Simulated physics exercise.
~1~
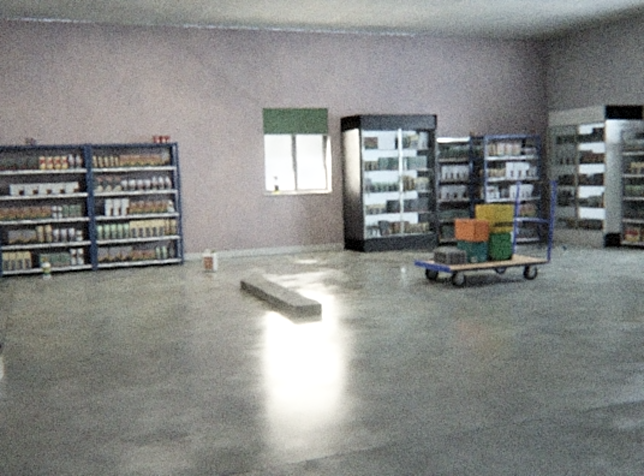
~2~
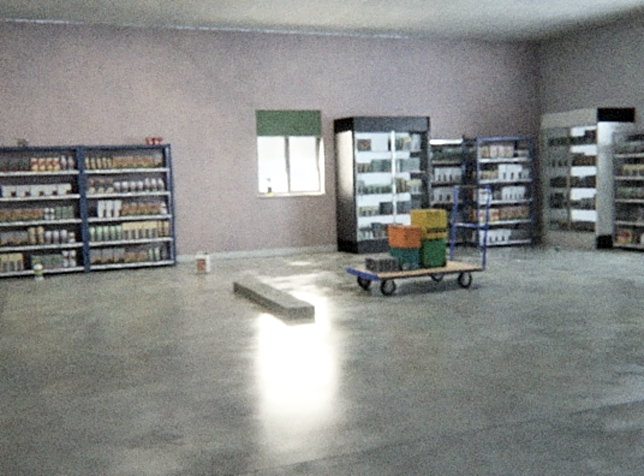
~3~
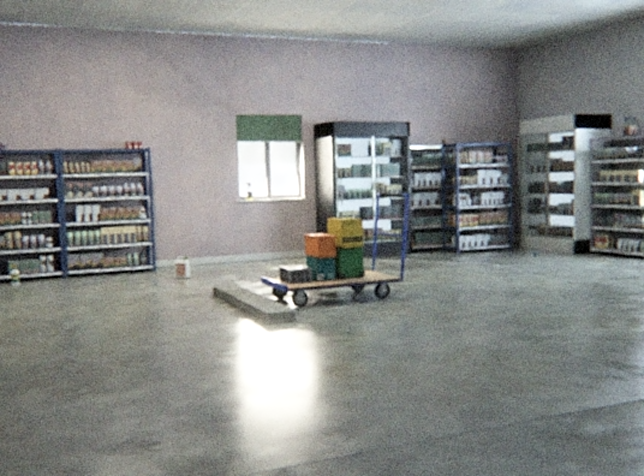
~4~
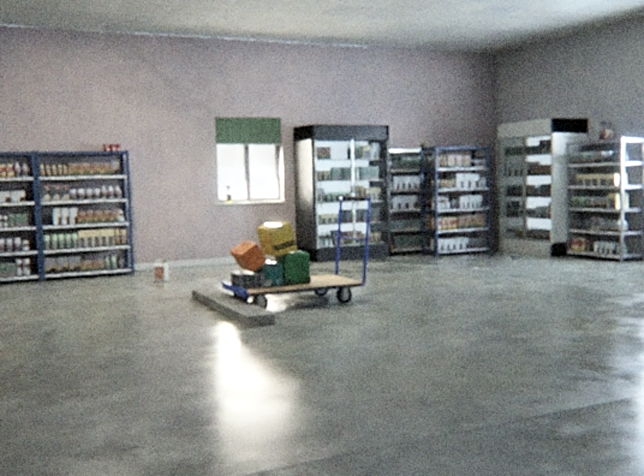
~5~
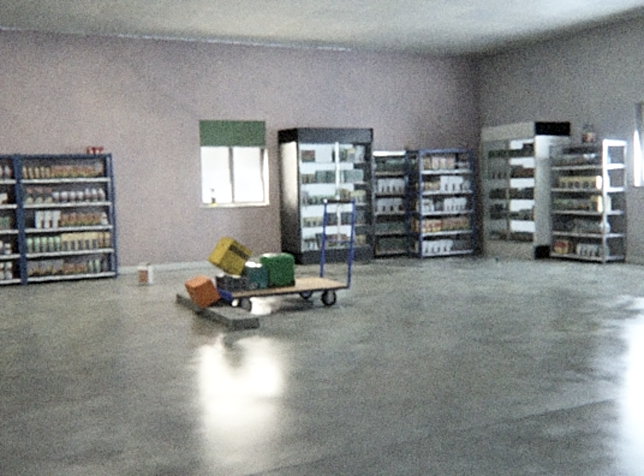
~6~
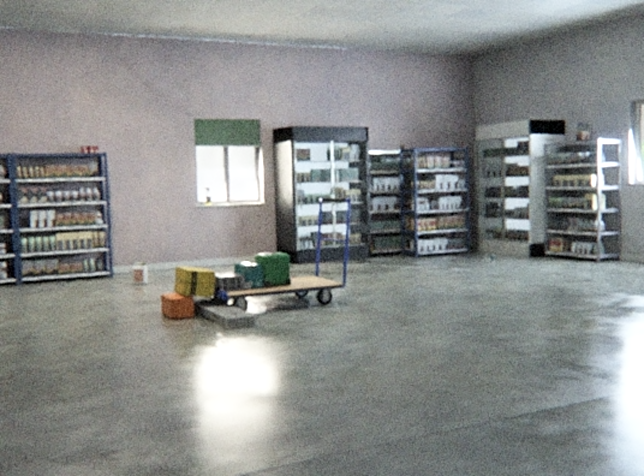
A loaded trolley rolls left into a kerb and stops, tipping orange and yellow boxes off.
